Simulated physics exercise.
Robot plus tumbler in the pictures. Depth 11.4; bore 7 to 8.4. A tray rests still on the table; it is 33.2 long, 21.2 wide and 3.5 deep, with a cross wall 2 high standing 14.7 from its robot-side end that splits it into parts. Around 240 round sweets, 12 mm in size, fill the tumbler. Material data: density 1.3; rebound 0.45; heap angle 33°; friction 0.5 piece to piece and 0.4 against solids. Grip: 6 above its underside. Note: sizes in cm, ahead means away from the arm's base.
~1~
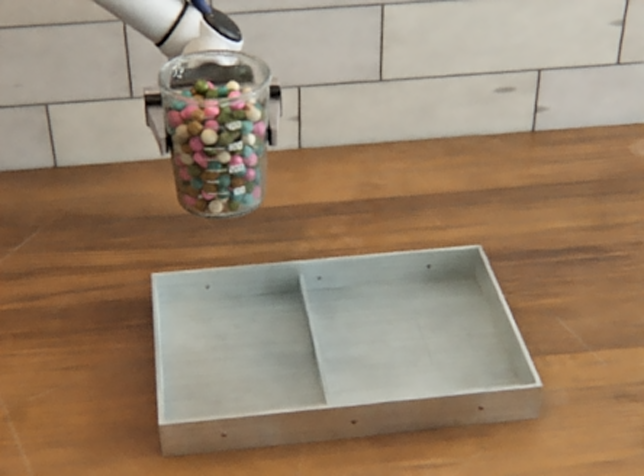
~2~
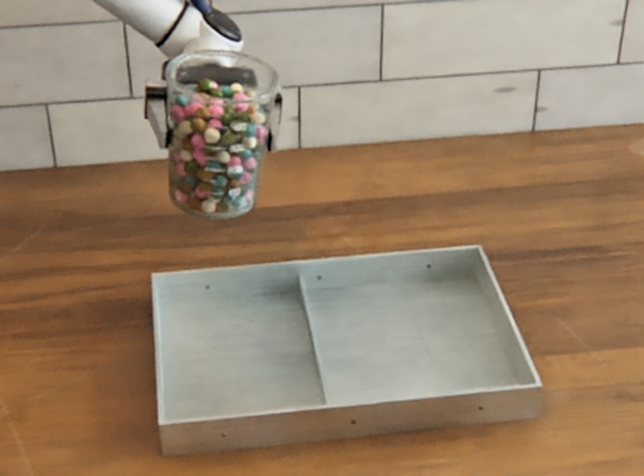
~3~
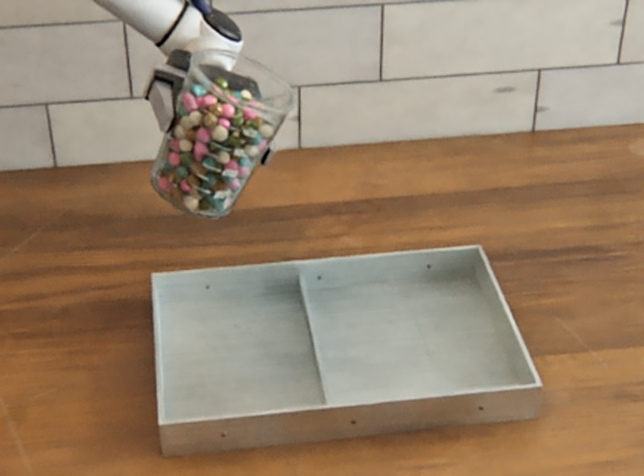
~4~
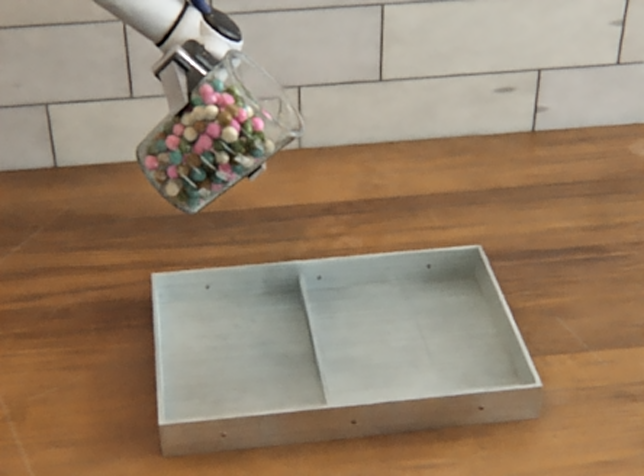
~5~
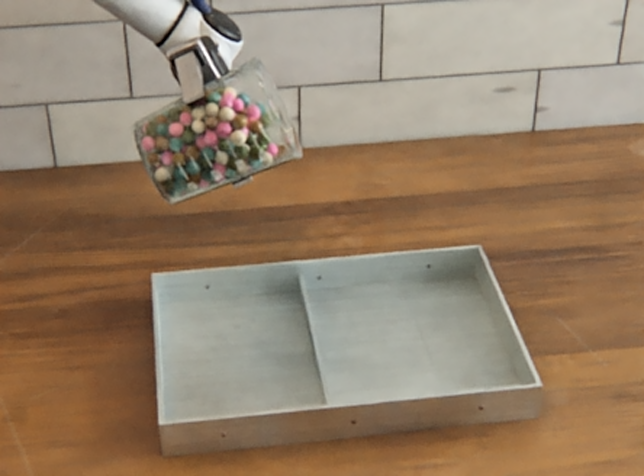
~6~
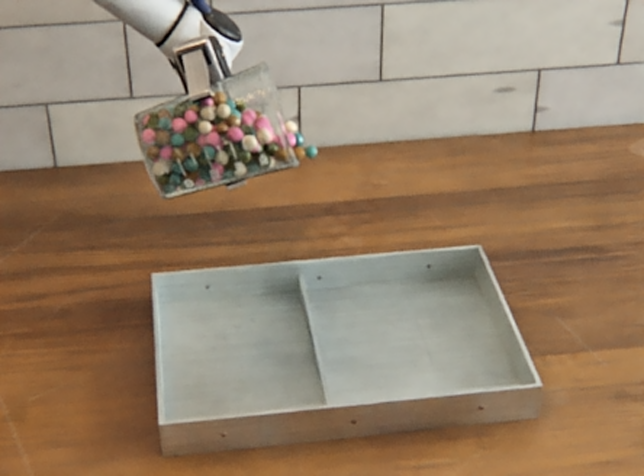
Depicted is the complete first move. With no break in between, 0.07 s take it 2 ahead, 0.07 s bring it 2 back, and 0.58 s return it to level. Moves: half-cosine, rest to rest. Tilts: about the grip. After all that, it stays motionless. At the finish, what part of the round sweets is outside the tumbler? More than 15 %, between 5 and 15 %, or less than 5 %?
More than 15 %.
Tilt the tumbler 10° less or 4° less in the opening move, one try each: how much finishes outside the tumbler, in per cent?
First try near 10 %, second near 15 %.
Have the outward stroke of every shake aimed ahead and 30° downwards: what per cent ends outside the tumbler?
Some 10 per cent.
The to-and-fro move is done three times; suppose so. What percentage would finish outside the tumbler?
About 35 per cent, then.
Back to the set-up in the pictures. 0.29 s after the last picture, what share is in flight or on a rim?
About 13 per cent.
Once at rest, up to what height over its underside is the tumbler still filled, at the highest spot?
I'd say near 9.5 cm from the bottom.
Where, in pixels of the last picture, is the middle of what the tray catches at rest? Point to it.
Centre estimate: Around (407, 345).
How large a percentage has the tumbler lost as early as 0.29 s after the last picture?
20 %.
Then, 0.29 s later, tilted 63° forward, highest piece 27 above the table; 194 in the tumbler, 14 in the far-side part, 32 in flight or on a rim.
Then, 0.58 s later, tilted 11° forward, highest piece 30 above the table; 188 in the tumbler, 52 in the far-side part.
Then, 0.92 s later, level, highest piece 29 above the table; 188 in the tumbler, 52 in the far-side part.
Then, 1.97 s later, level, highest piece 29 above the table; 188 in the tumbler, 52 in the far-side part.
At rest, 188 in the tumbler, 52 in the far-side part. That is 22 % outside the tumbler.
